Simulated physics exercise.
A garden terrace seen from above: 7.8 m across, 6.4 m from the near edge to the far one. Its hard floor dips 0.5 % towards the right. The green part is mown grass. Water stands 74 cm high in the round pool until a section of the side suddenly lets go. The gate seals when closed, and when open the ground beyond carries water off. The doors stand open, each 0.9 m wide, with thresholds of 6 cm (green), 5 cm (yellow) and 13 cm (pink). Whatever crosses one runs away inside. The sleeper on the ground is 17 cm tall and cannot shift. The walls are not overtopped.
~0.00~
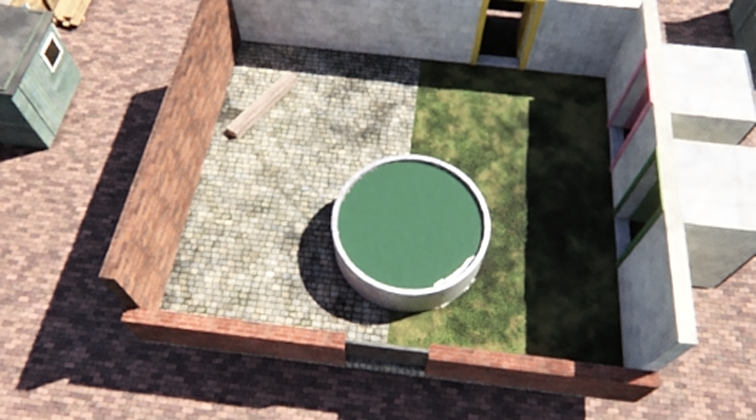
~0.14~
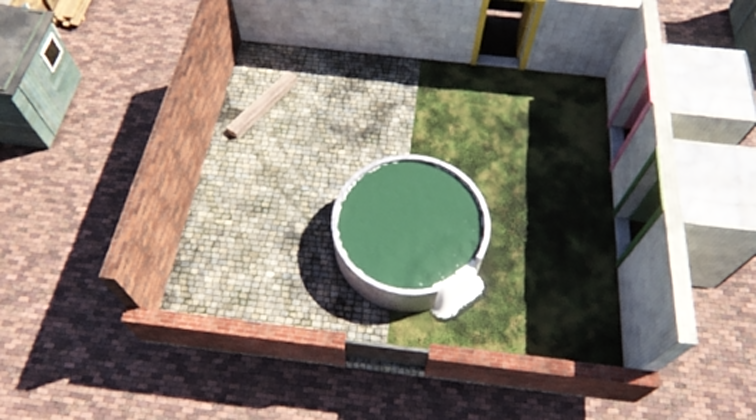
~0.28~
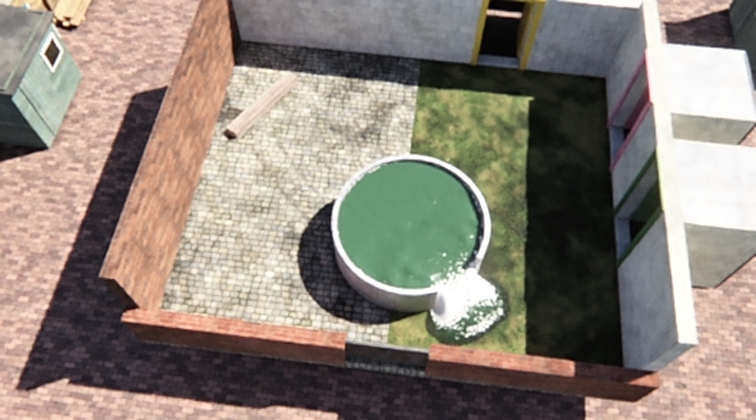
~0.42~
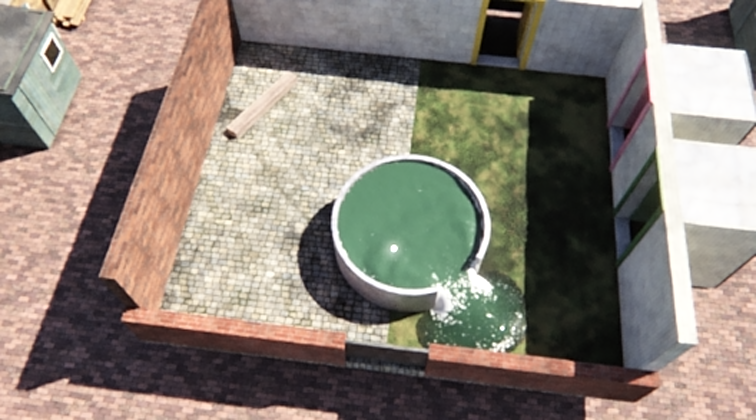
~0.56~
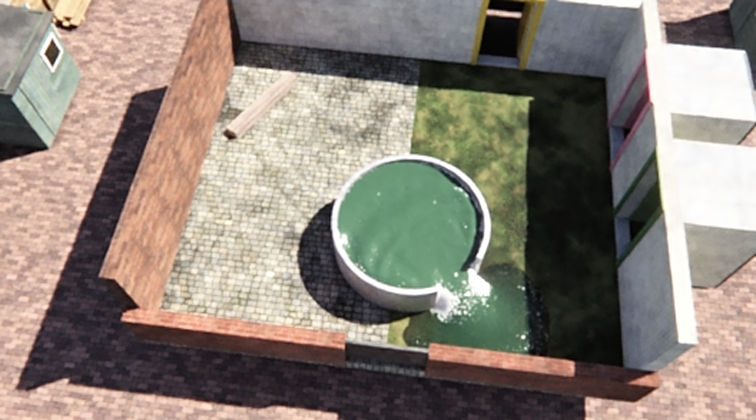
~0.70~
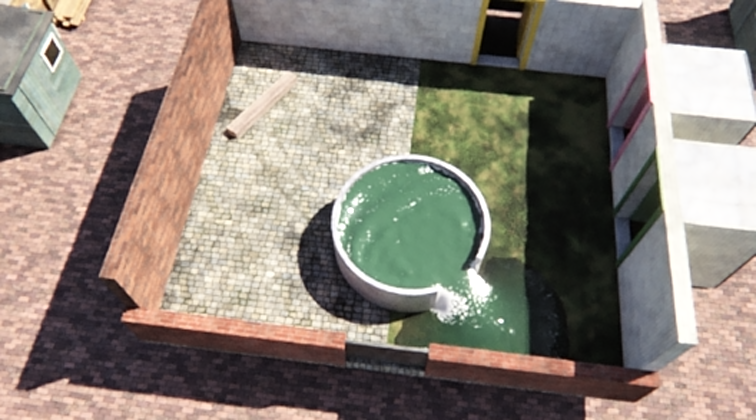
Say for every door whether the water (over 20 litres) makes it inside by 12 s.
Within that time: At the green door it exceeds the limit; at the yellow door it goes over the limit; at the pink door it stays under the limit.
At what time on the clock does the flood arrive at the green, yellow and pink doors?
Green 2.0 s, yellow 5.5 s, pink 3.2 s.
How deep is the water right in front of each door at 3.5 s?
Depths in cm: Green 12, yellow 0, pink 7.
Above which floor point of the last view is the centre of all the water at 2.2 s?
At about (447, 271).
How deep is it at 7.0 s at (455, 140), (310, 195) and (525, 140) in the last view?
In that order: 6, 1 and 8 cm.
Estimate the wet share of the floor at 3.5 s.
Some 40 per cent of it.
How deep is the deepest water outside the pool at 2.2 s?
Roughly 47 cm.
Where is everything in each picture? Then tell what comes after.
Still water, 74 cm deep, in the round pool at (411, 223), in the first picture.
Water pours out at (456, 288) and has run 0.5 m, to (480, 281); deepest outside 40 cm, 74 cm at the round pool's back, in the second picture.
Water pours out at (456, 289) and has run 0.9 m, to (503, 314); deepest outside 45 cm, 74 cm at the round pool's back, in the third picture.
The front is at (517, 339), 1.3 m from the gap at (456, 289); 1.8 m2 of floor is under water; 74 cm left at the back of the round pool, in the fourth picture.
The front is at (535, 370), 1.8 m from the gap at (456, 289); 2.8 m2 of floor is under water; 74 cm left at the back of the round pool, in the fifth picture.
The front is at (569, 375), 2.2 m from the gap at (456, 289); 3.5 m2 of floor is under water; 73 cm left at the back of the round pool, in the sixth picture.
After 1.4 s water covers 15 % of the floor and is deepest (44 cm) near (480, 363); green door not reached, yellow door not reached, pink door not reached.
After 2.2 s water covers 20 % of the floor and is deepest (47 cm) near (591, 377); green door 9 cm at the sill, 0 L in, yellow door not reached, pink door not reached.
After 3.5 s water covers 40 % of the floor and is deepest (32 cm) near (603, 379); green door 12 cm at the sill, 11 L in, yellow door not reached, pink door 7 cm at the sill, 0 L in.
After 7.0 s water covers 70 % of the floor and is deepest (20 cm) near (591, 377); green door 10 cm at the sill, 58 L in, yellow door 10 cm at the sill, 6 L in, pink door 9 cm at the sill, 0 L in.
After 12.0 s water covers 95 % of the floor and is deepest (12 cm) near (614, 380); green door 9 cm at the sill, 87 L in, yellow door 9 cm at the sill, 65 L in, pink door 10 cm at the sill, 0 L in.
